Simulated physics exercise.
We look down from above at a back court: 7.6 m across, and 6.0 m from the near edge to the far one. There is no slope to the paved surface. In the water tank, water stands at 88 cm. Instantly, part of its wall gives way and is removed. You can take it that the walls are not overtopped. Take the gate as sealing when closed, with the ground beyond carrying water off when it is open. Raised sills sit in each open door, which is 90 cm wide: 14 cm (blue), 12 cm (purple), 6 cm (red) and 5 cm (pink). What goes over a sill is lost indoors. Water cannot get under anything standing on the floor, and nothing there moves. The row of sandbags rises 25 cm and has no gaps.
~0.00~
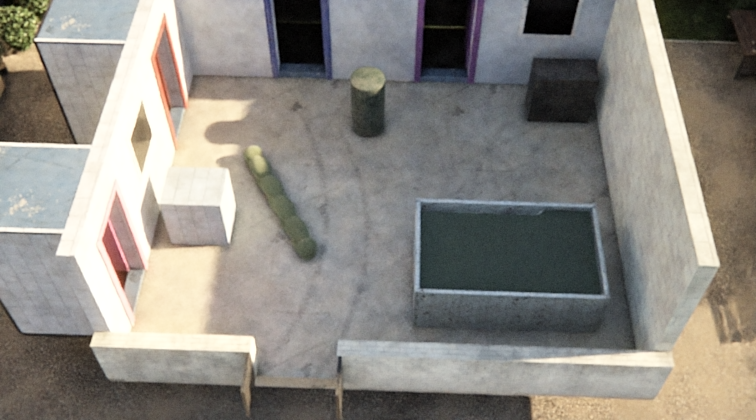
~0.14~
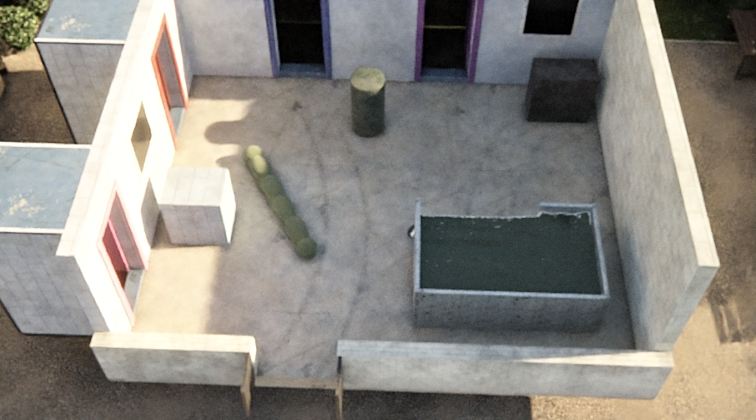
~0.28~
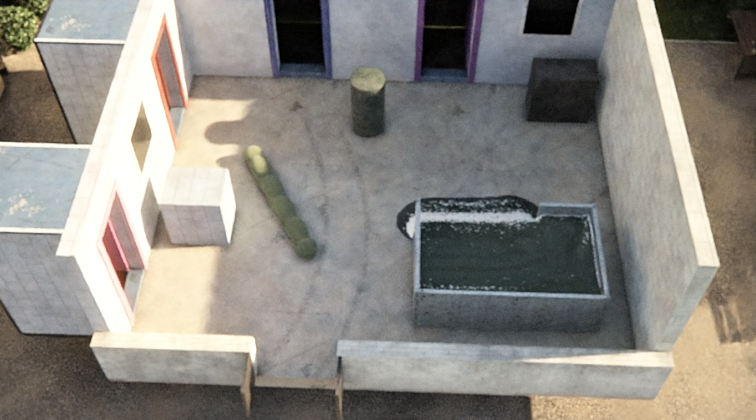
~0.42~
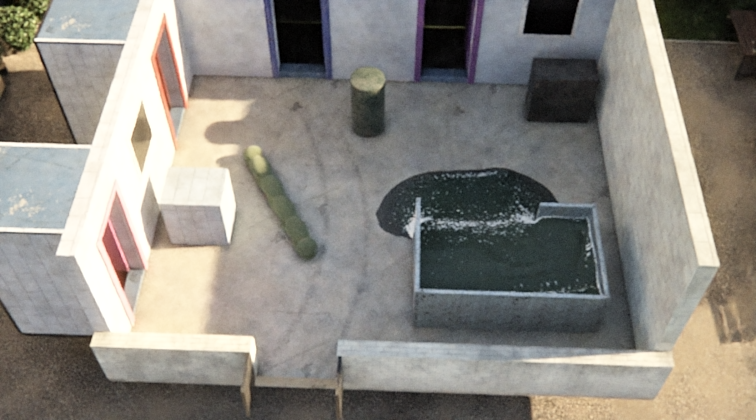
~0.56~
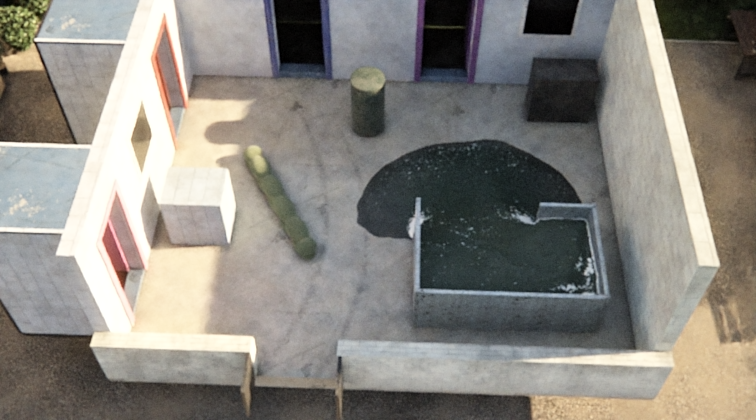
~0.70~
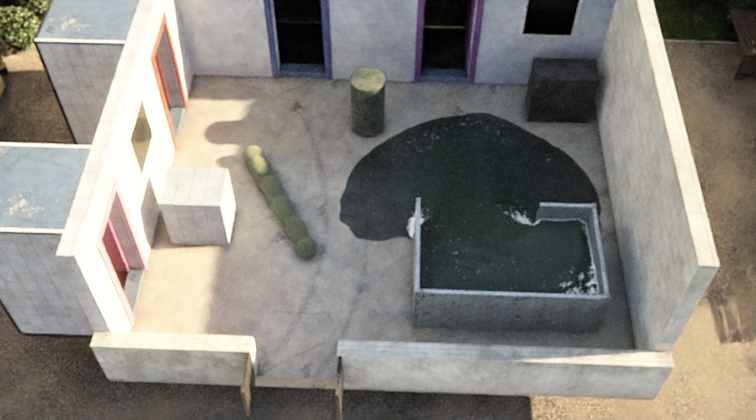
A walled courtyard held a rectangular tank of dark water, and part of the tank's far wall gave way. Water poured out through the gap and spread across the paving in a wide, dark, rounded pool.
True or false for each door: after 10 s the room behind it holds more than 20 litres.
Blue door: False; purple door: True; red door: True; pink door: False.
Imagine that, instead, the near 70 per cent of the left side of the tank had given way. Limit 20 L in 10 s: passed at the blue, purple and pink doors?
At blue the amount is beneath the mark, at purple it is beneath the mark, and at pink it is higher than the mark.
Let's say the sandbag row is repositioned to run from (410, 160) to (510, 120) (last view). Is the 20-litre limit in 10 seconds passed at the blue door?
Note, blue vs limit: Lower.
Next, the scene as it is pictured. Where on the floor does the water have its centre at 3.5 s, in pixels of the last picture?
The water's centre sits at about (438, 162).
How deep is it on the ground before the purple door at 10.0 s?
Some 6.5 centimetres of depth.
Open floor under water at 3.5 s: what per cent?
I'd say around 55 %.
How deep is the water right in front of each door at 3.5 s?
You'd get blue at 7 cm, purple at 23 cm, red at 21 cm, and pink at 0 cm.
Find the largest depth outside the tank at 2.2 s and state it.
About 42 cm at most.
After 1.4 s water covers 35 % of the floor and is deepest (43 cm) near (477, 86); blue door not reached, purple door 27 cm at the sill, 80 L in, red door not reached, pink door not reached.
After 2.2 s water covers 45 % of the floor and is deepest (42 cm) near (592, 90); blue door 7 cm at the sill, 0 L in, purple door 39 cm at the sill, 252 L in, red door not reached, pink door not reached.
After 3.5 s water covers 55 % of the floor and is deepest (32 cm) near (545, 95); blue door 7 cm at the sill, 0 L in, purple door 23 cm at the sill, 399 L in, red door 21 cm at the sill, 25 L in, pink door not reached.
After 6.0 s water covers 70 % of the floor and is deepest (18 cm) near (265, 100); blue door 8 cm at the sill, 0 L in, purple door 12 cm at the sill, 455 L in, red door 14 cm at the sill, 165 L in, pink door 5 cm at the sill, 0 L in.
After 10.0 s water covers 95 % of the floor and is deepest (12 cm) near (253, 114); blue door 10 cm at the sill, 0 L in, purple door 6 cm at the sill, 456 L in, red door 11 cm at the sill, 259 L in, pink door 3 cm at the sill, 0 L in.
